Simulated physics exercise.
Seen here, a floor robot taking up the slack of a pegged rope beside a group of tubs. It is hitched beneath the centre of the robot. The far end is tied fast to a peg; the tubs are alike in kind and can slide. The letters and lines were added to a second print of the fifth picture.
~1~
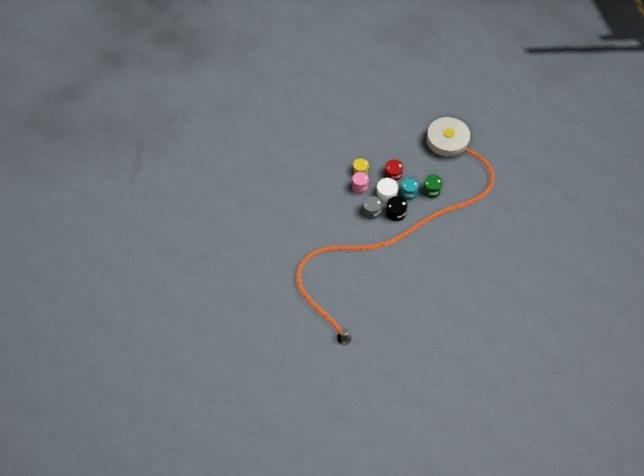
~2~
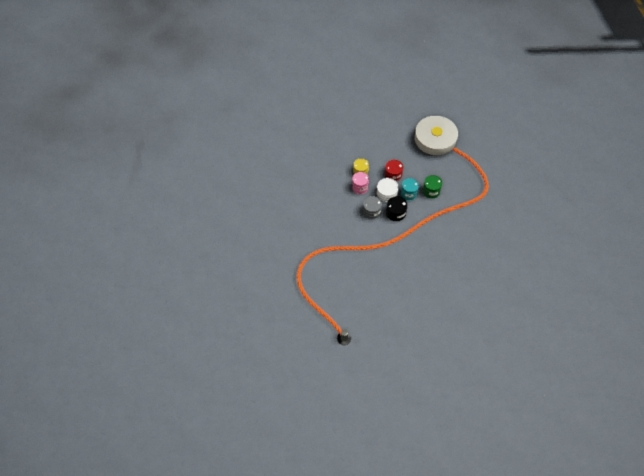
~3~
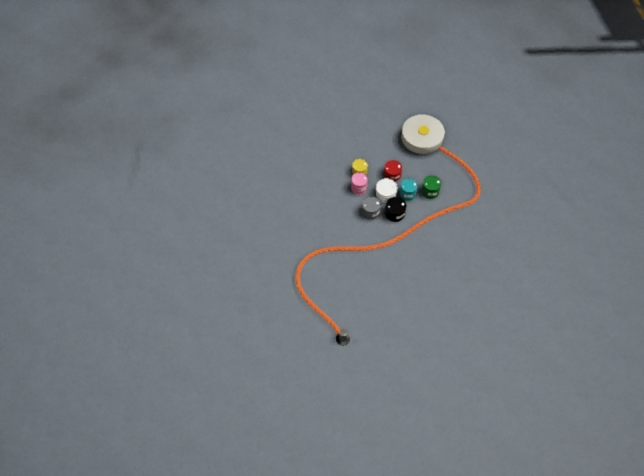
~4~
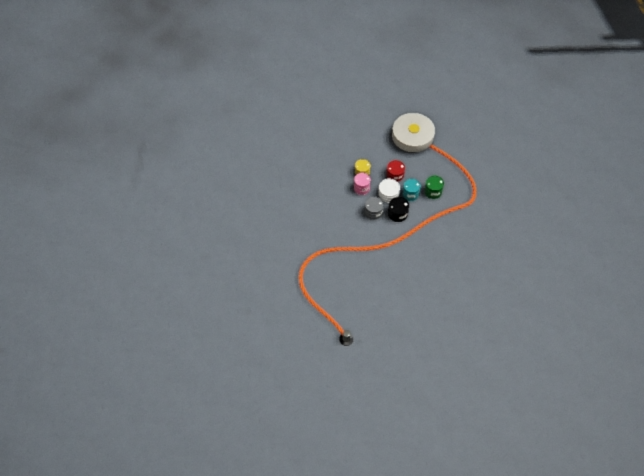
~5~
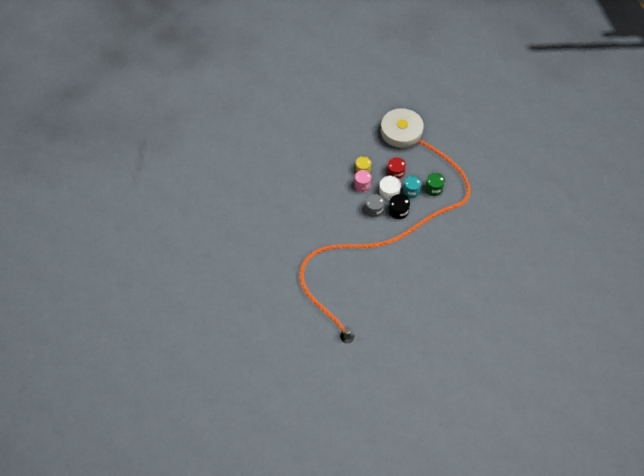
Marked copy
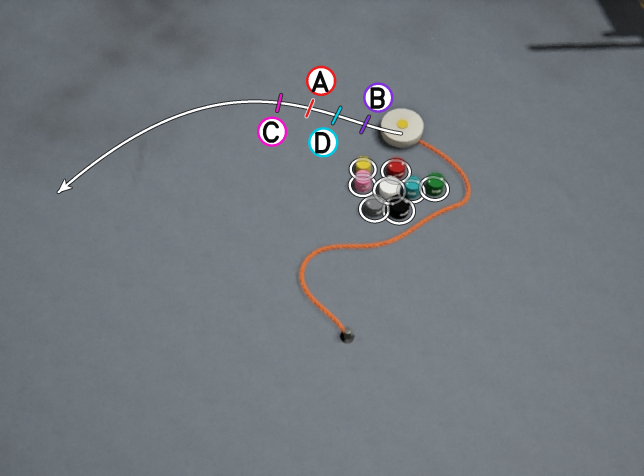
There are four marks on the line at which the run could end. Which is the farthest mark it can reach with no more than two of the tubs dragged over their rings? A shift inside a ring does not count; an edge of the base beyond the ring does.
The limit holds up to C.
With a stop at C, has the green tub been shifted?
Yes.
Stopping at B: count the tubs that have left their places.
By then, none.
On the marked copy, A at (310, 108); B at (365, 124); C at (279, 103); D at (337, 116); the route from (401, 134) via (220, 104) to (59, 192).
Following C. Soon after the start, robot (357, 117).
Later, robot (316, 105).
In the end, robot (279, 98); turquoise tub (409, 188); green tub (426, 185); one over the rings.
As for the rest, A is within the limit but short; B is within the limit but short; D is within the limit but short.
